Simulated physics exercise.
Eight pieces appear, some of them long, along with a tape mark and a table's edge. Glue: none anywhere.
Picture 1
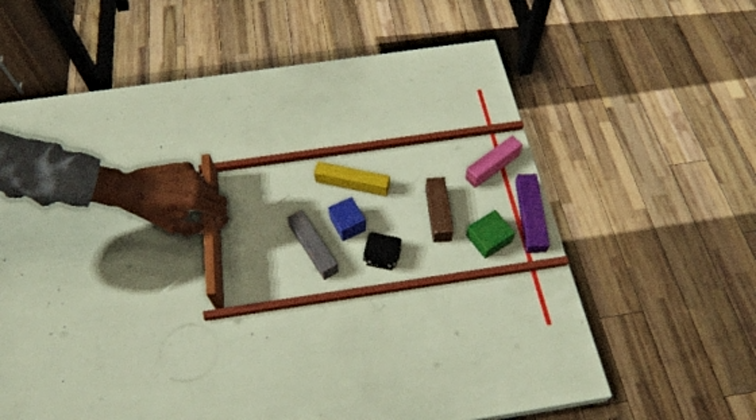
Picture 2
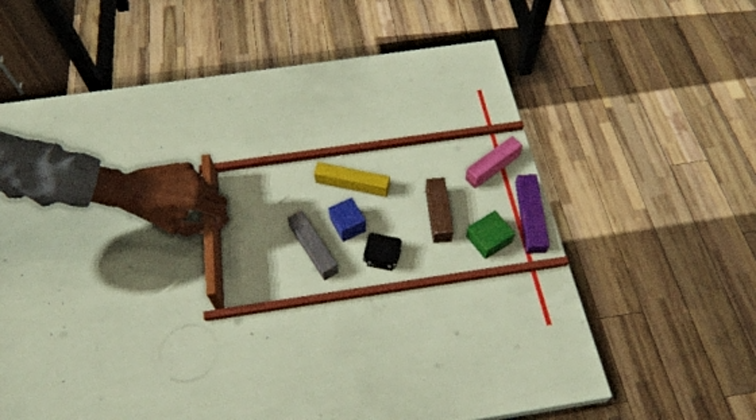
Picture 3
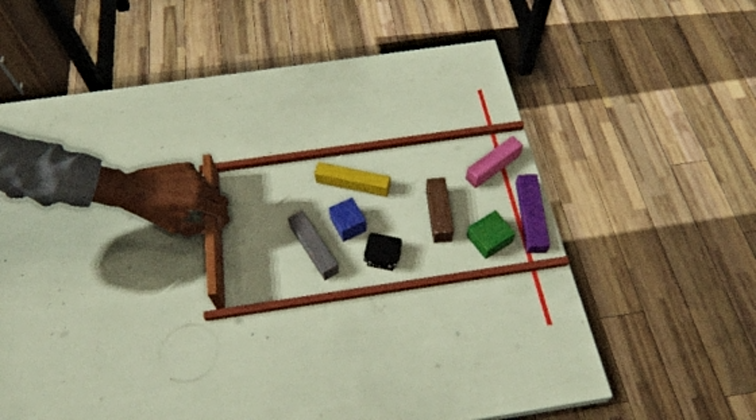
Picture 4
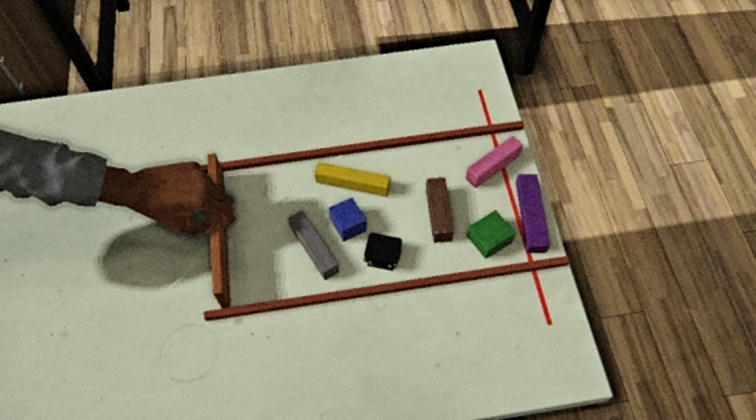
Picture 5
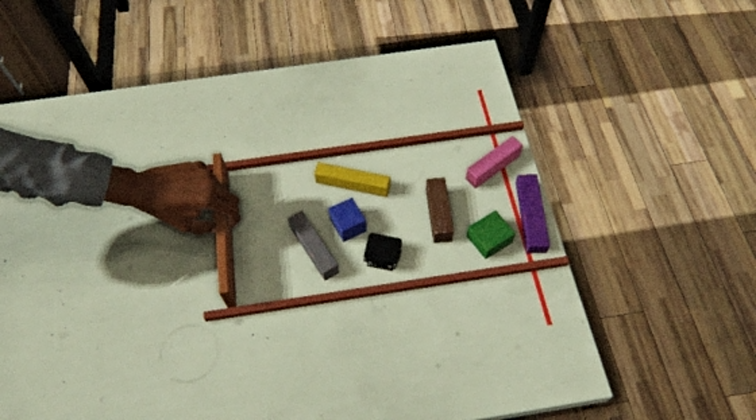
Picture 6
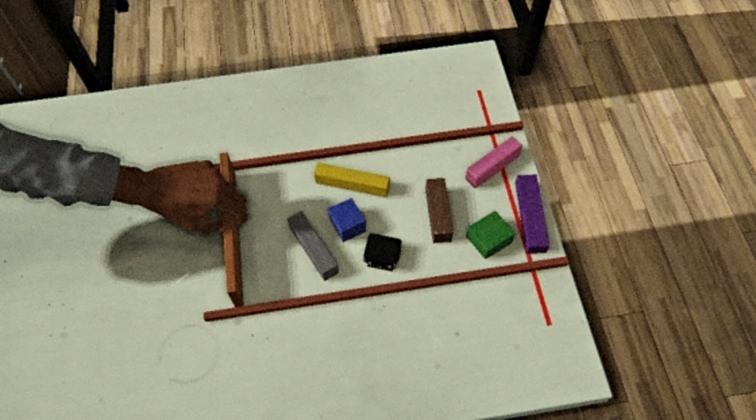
In this clip, a hand holds a wooden board between two rails on a table and slides it slightly to the right, while the eight coloured pieces ahead of it, some near a red tape line, stay still.
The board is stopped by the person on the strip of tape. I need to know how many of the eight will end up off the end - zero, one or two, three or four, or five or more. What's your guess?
Well, more than two but under five end up dropping off.
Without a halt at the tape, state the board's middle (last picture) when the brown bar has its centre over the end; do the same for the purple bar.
Approx. (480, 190) / approx. (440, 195) for the other.
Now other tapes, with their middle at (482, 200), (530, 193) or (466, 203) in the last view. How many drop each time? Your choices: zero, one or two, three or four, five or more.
Tape by tape, the falls would be just one or two, then more than four, then either one or two.
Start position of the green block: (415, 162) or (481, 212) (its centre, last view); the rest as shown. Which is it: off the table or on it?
Stays put; goes off the edge.
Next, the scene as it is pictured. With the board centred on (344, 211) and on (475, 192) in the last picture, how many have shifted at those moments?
That gives 4 for the first and 8 for the second.
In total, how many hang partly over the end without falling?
3 in all.
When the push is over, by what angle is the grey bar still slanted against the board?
The angle is about 0 degrees.
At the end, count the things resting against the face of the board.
Contact count: 2.
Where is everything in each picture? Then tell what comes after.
Purple bar (532, 213); pink stick (494, 162); green block (490, 234); board (212, 229); tape (511, 195), in the first picture.
Pink stick (494, 162); yellow bar (352, 180), in the second picture.
Green block (491, 235); brown bar (439, 210), in the third picture.
Purple bar (532, 213); grey bar (313, 245), in the fourth picture.
Pink stick (494, 162); board (224, 228), in the fifth picture.
Purple bar (532, 213); pink stick (494, 162); green block (490, 235); board (231, 227); tape (511, 196), in the sixth picture.
Early on, none off yet; purple bar at rest near (532, 213); pink stick at rest near (494, 162); green block at rest near (490, 235).
A while later, none off yet; purple bar travelled a little near (545, 213); pink stick travelled a little near (503, 156); green block travelled about its own width near (527, 240).
Finally, the number that fall off is three or four; lost, brown bar, green block, pink stick and purple bar.
